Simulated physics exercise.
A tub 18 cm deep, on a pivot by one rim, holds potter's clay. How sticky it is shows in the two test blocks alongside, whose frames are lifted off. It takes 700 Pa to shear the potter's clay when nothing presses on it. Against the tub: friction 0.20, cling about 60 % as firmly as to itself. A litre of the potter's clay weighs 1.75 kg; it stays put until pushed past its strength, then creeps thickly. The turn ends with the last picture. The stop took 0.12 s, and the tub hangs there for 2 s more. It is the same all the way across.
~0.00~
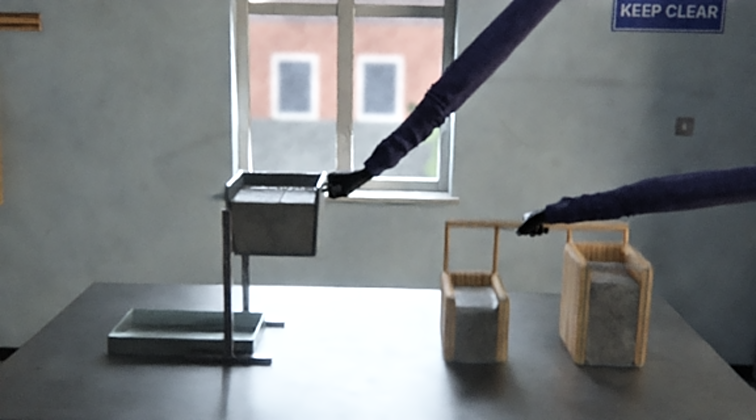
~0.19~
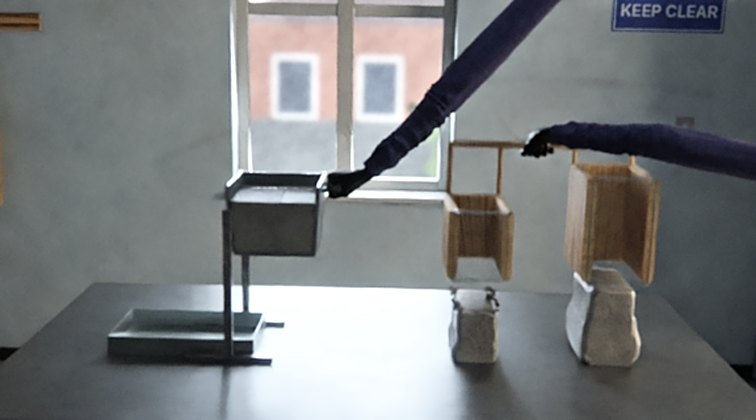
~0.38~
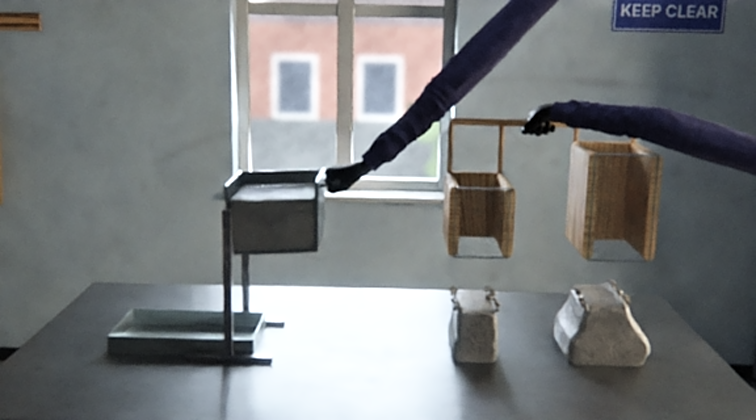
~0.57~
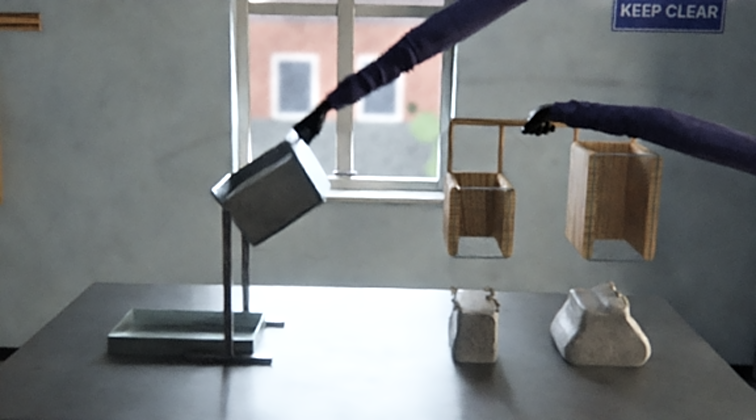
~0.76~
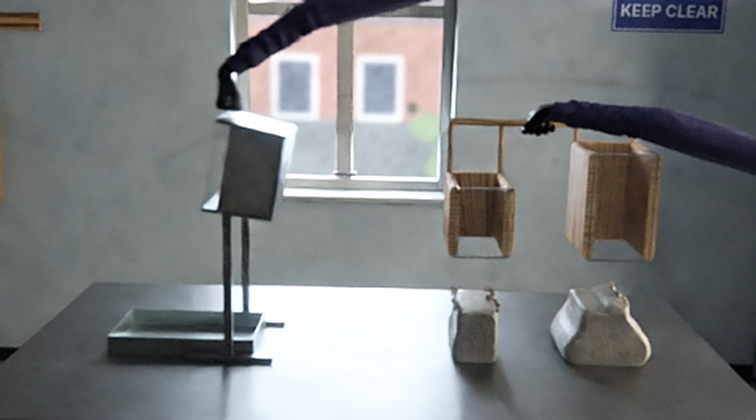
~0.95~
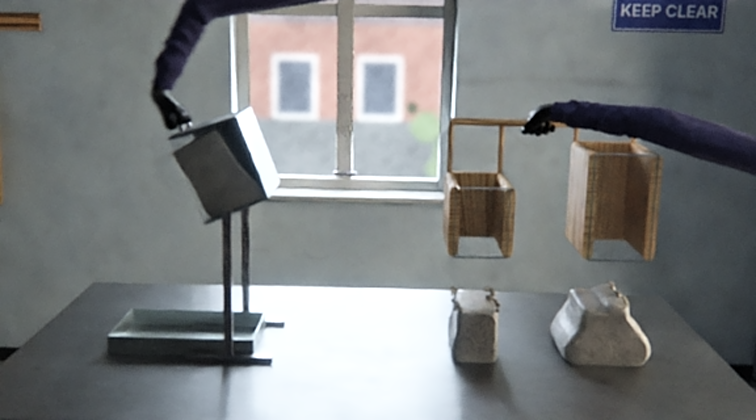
A dark-sleeved arm at right lifts two joined wooden moulds off two grey clay blocks, and the taller right block slumps and widens while the smaller left one keeps most of its height. A second dark-sleeved arm then swings a grey tub on a stand at left up and over leftward, above a shallow pale-green tray. The still camera faces a grey table before a window and grey wall.
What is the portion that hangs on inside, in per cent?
It comes to some 10 %.
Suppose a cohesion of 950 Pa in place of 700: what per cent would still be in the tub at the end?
In that case some 12 per cent.
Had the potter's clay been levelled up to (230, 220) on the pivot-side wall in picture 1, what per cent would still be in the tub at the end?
It would be near 12 %.
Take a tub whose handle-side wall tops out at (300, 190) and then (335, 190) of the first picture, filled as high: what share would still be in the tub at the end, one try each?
In that order: 12 %, 8 %.
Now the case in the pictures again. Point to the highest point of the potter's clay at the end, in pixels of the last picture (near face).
Near (257, 186).
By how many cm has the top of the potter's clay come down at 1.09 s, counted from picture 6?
About 13 cm.
By 1.09 s, the tub is at 111 degrees and holds 41 %.
By 1.26 s, the tub is at 111 degrees and holds 11 %.
By 1.43 s, the tub is at 111 degrees and holds 10 %.
By 1.60 s, the tub is at 111 degrees and holds 10 %.
By 2.95 s, at the end, the tub is at 111 degrees and holds 10 %.
